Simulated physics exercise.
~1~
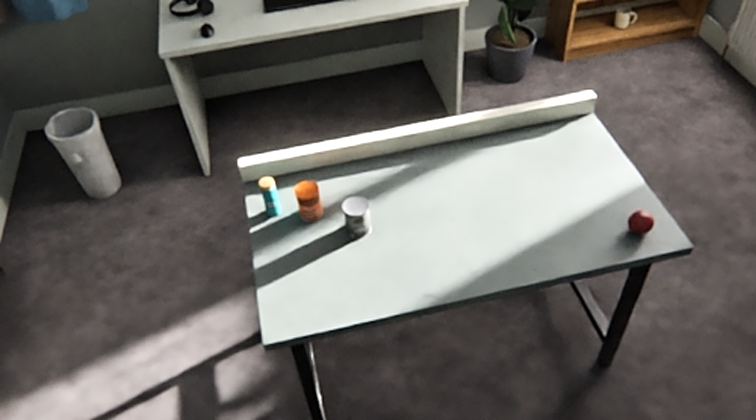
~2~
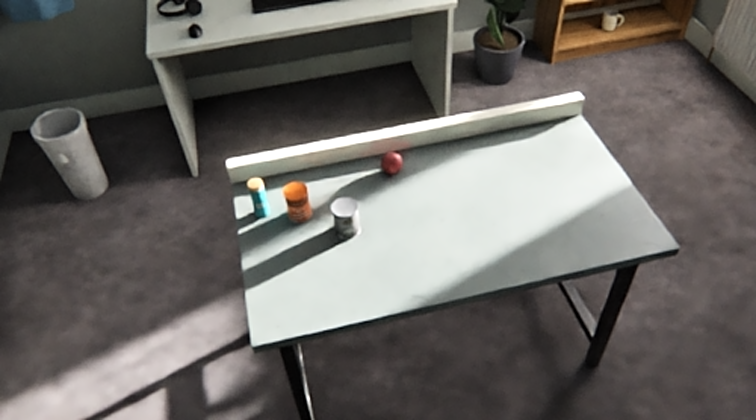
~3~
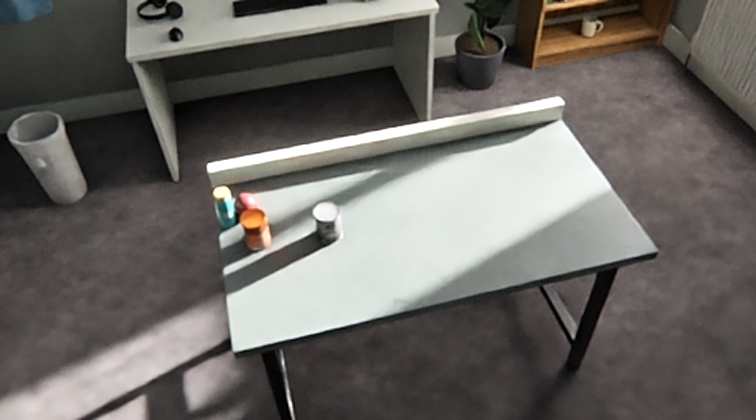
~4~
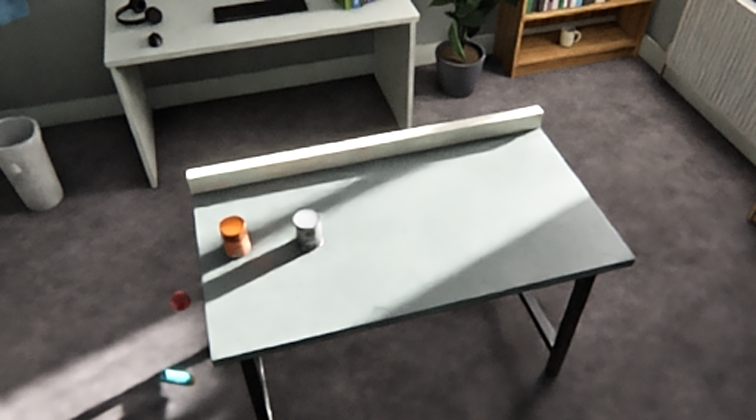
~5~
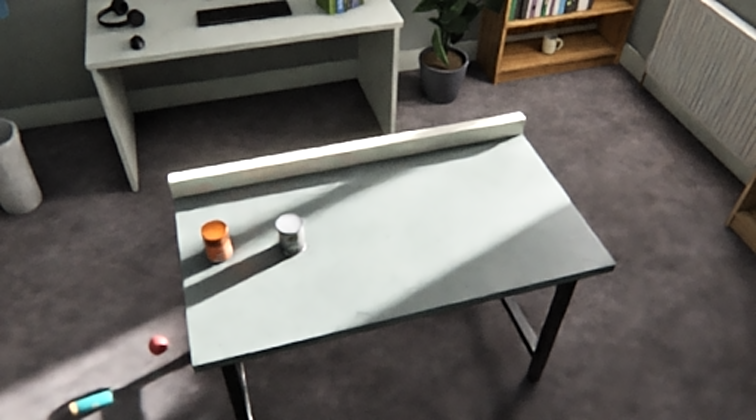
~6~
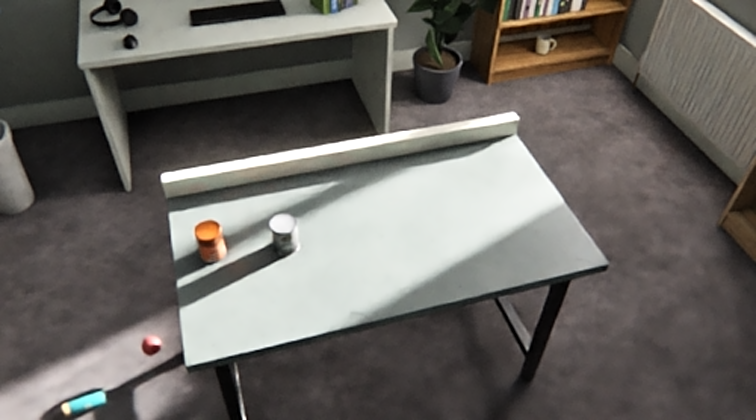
A red ball rolls left off the rail, knocking a turquoise shaker to the floor.
